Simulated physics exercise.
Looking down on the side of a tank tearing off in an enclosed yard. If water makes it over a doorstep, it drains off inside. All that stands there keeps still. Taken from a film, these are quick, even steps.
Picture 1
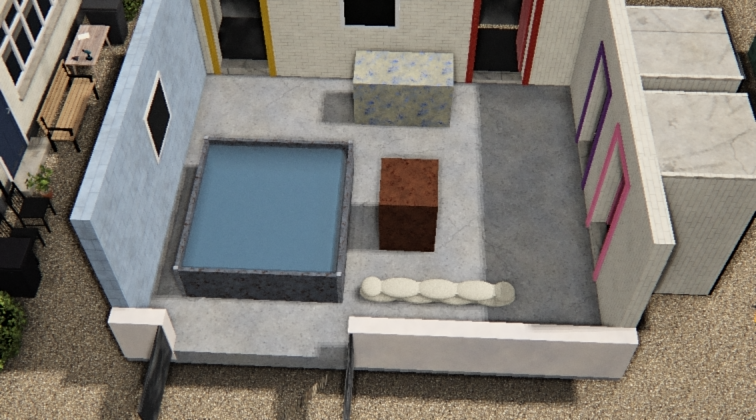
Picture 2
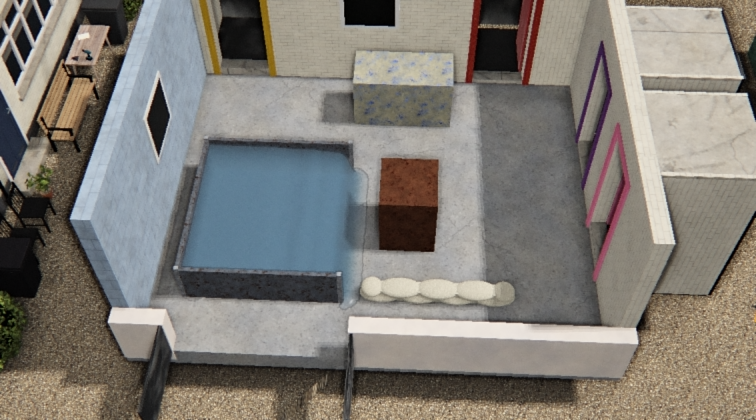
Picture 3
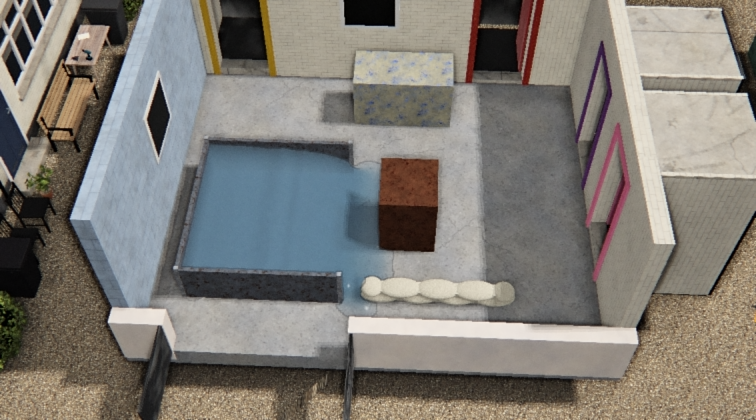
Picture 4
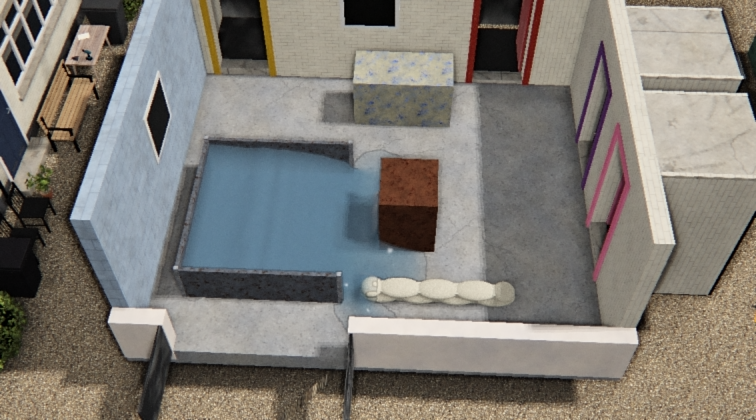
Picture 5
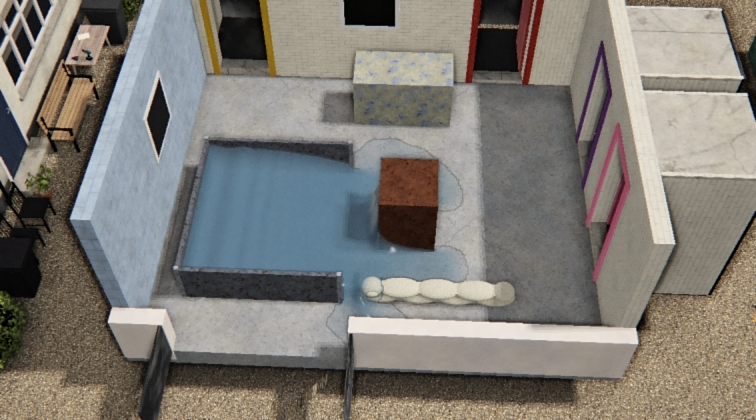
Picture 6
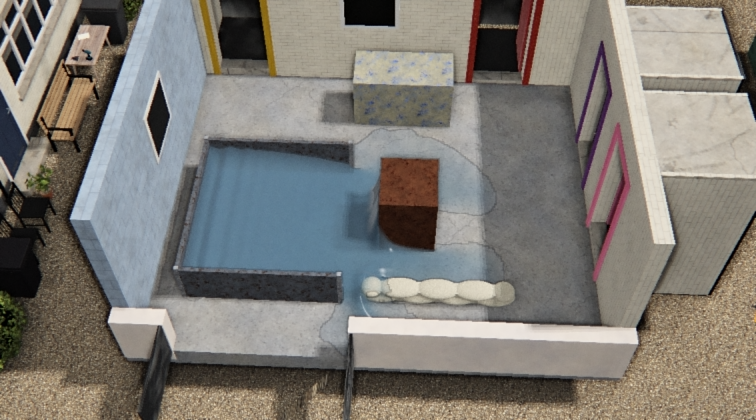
We see a tank of still blue water in a walled yard; its right side opens and water pours out, spreading rightward across the floor around a reddish-brown block and along a row of pale, rounded shapes.
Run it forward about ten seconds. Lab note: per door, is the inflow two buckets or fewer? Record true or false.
Purple door false; yellow door true; red door false; pink door false.
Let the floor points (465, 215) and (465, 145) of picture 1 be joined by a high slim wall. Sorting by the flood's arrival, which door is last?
The yellow one comes last.
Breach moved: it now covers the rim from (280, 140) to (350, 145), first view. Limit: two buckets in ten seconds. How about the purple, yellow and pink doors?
In that case the purple door one breaks the limit, the yellow door one breaks the limit and the pink door one stays within bounds.
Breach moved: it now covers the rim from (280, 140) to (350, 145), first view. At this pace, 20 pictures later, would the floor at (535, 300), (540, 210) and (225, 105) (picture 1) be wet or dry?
Taking the points in order: Unwetted, swamped and swamped.
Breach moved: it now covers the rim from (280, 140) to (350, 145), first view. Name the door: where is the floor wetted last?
The door marked pink is last in line.
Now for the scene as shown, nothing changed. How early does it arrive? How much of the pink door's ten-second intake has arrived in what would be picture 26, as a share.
I'd put it at about 80 per cent.
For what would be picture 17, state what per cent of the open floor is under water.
I'd put it at roughly 60 per cent.
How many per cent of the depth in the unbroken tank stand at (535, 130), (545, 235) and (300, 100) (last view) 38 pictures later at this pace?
Roughly 20, 14 and 4 per cent, in turn.
A moment on, water covers 45 % of the floor; the purple door wet at the sill, nothing in, the yellow door not reached, the red door not reached, the pink door wet at the sill, nothing in.
Next, water covers 60 % of the floor; the purple door over two buckets in, the yellow door not reached, the red door wet at the sill, nothing in, the pink door over two buckets in.
Then, water covers 60 % of the floor; the purple door far over two buckets in, the yellow door not reached, the red door under two buckets in, the pink door far over two buckets in.
Later, water covers 80 % of the floor; the purple door far over two buckets in, the yellow door wet at the sill, nothing in, the red door over two buckets in, the pink door far over two buckets in.
In the end, water covers 95 % of the floor; the purple door far over two buckets in, the yellow door wet at the sill, nothing in, the red door far over two buckets in, the pink door far over two buckets in.
